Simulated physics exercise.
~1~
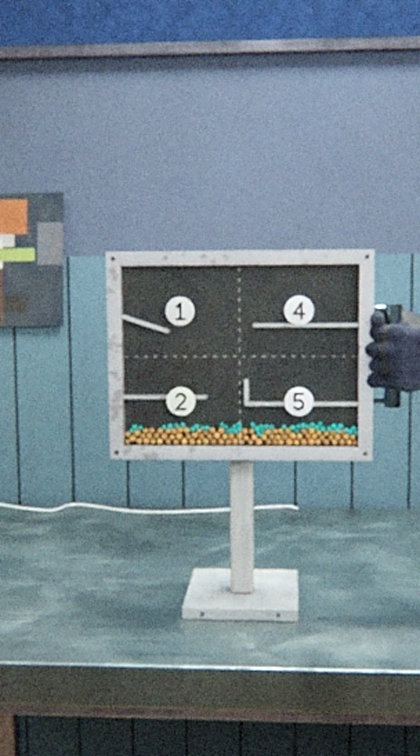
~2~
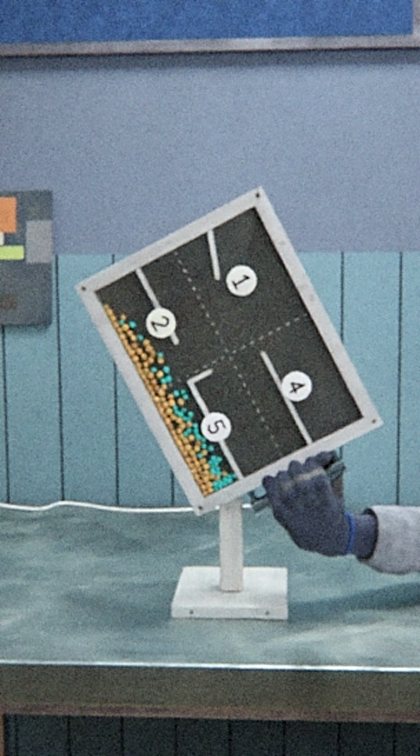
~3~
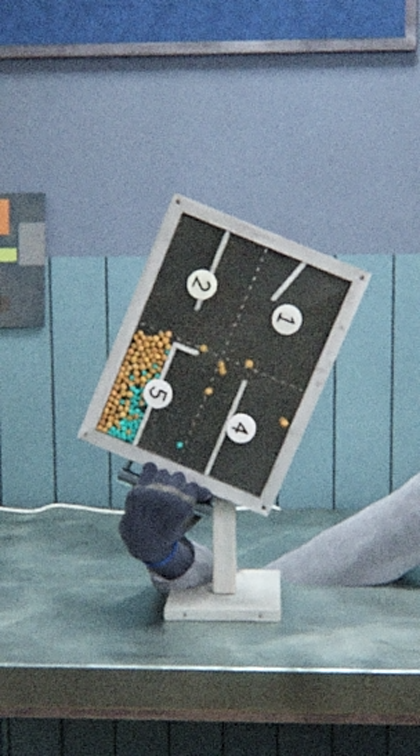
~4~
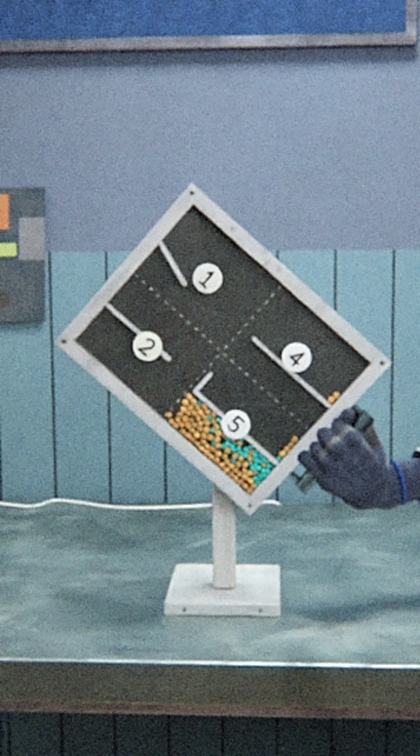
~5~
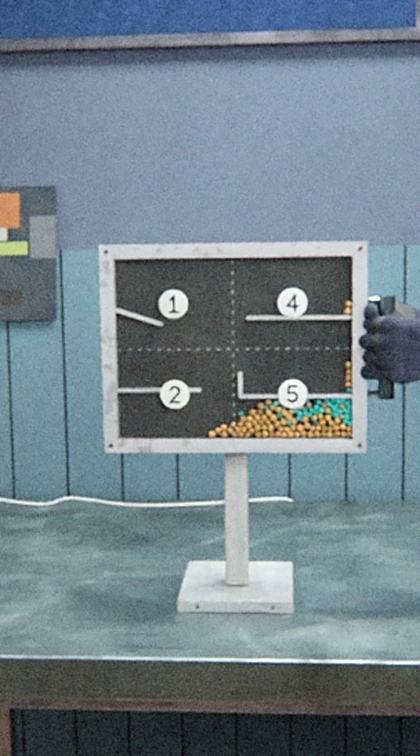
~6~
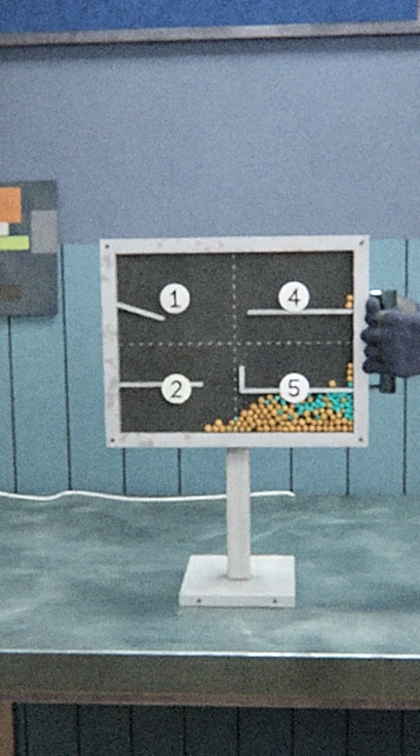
Gloved hand turning a framed bead box clockwise past upright, then back to level, leaving orange and turquoise beads heaped lower right.
